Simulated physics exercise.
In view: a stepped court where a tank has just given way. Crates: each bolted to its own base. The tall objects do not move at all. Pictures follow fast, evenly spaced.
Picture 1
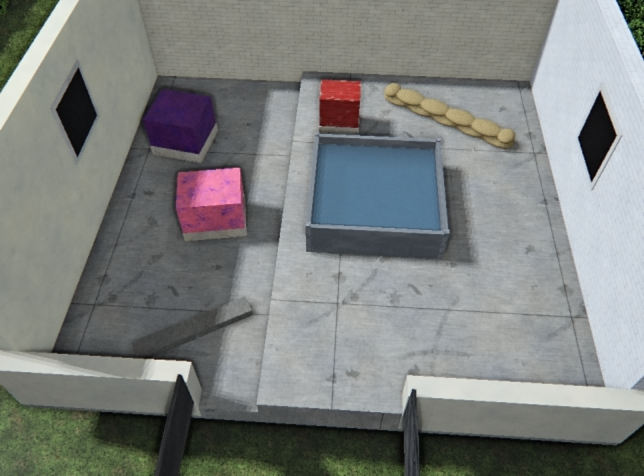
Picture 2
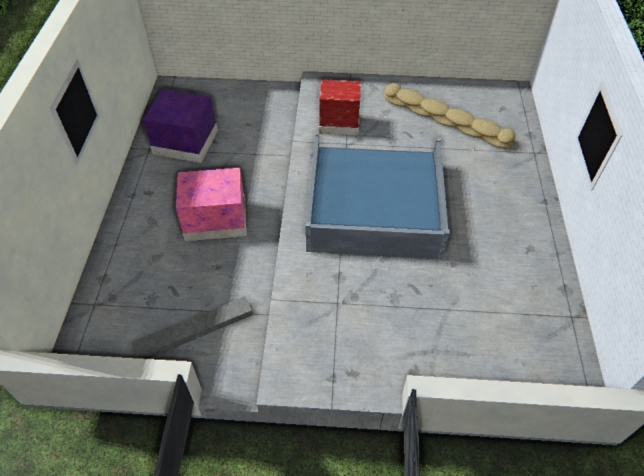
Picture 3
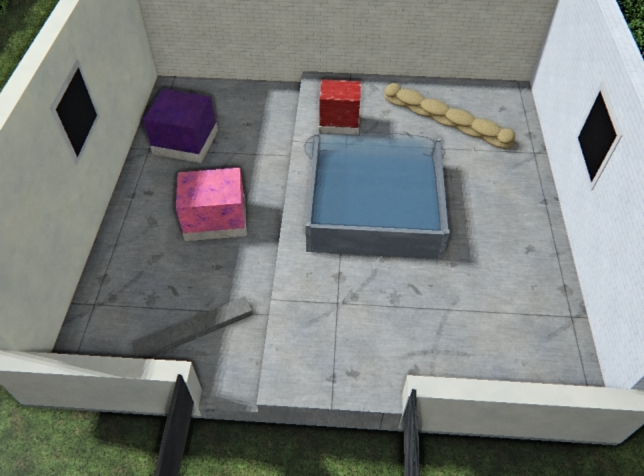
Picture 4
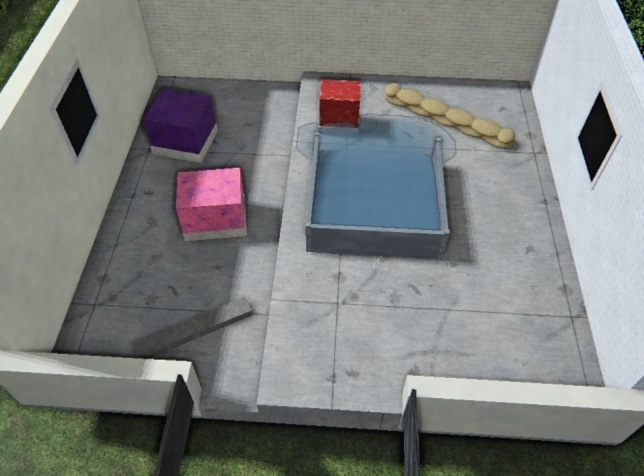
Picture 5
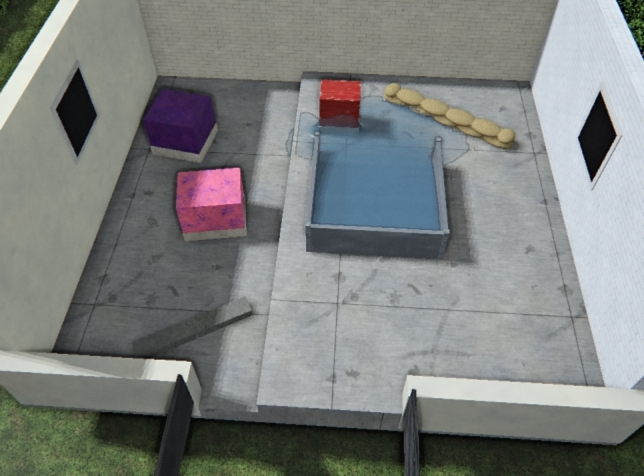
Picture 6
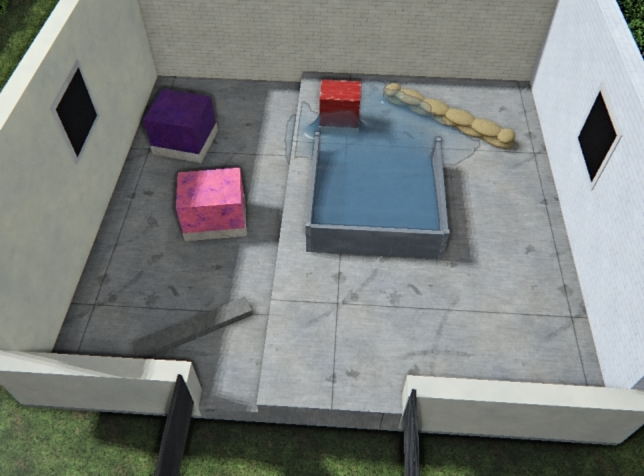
A walled court with a stepped grey stone floor and grass outside is seen from above by a camera that stays still. A purple block and a pink block stand on the left, a grey beam lies nearer, and a red block and a knobbly tan barrier sit behind a grey tank of blue water. Water pours out on the tank's far side and spreads across the floor to the red block and the barrier.
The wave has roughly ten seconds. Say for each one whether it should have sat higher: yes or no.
Purple crate - no; pink crate - no; red crate - yes.
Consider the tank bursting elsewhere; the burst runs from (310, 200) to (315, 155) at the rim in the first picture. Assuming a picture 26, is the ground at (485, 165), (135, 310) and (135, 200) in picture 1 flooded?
Spared; drenched; drenched.
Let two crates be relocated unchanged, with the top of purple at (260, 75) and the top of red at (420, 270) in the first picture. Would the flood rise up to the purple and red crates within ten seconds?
First purple: It is dampened; then red: It keeps clear.
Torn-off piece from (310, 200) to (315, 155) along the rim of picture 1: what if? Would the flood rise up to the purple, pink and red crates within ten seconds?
Result: Purple crate gets overtopped, pink crate gets overtopped, red crate is left untouched.
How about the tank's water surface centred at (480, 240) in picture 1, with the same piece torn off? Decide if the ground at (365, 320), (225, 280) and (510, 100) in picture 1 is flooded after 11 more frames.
Results in order - left untouched, left untouched, swamped.
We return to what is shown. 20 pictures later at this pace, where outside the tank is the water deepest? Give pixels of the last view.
(157, 79).
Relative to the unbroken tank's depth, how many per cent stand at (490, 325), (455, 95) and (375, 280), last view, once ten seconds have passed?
Depths of roughly 8, 6 and 4 per cent.
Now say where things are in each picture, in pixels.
In the first frame, still water in the water tank at (377, 184).
In the second frame, water pours out on the water tank's far side and has run to a hidden place.
In the third frame, the front is at (311, 144), out from the gap on the water tank's far side.
In the fourth frame, water pours out on the water tank's far side and has run to (305, 131).
In the fifth frame, the front is at (300, 118), out from the gap on the water tank's far side.
In the sixth frame, water pours out on the water tank's far side and has run to (368, 83).
A moment on, water covers 15 % of the floor; the purple crate water round its plinth, the pink crate not reached, the red crate water round its plinth.
Next, water covers 35 % of the floor; the purple crate water round its plinth, the pink crate water round its plinth, the red crate water round its plinth.
Then, water covers 45 % of the floor; the purple crate water round its plinth, the pink crate water round its plinth, the red crate water round its plinth.
Later, water covers 70 % of the floor; the purple crate water round its plinth, the pink crate water round its plinth, the red crate water round its plinth.
In the end, water covers 90 % of the floor; the purple crate stayed above the water, the pink crate stayed above the water, the red crate was topped.
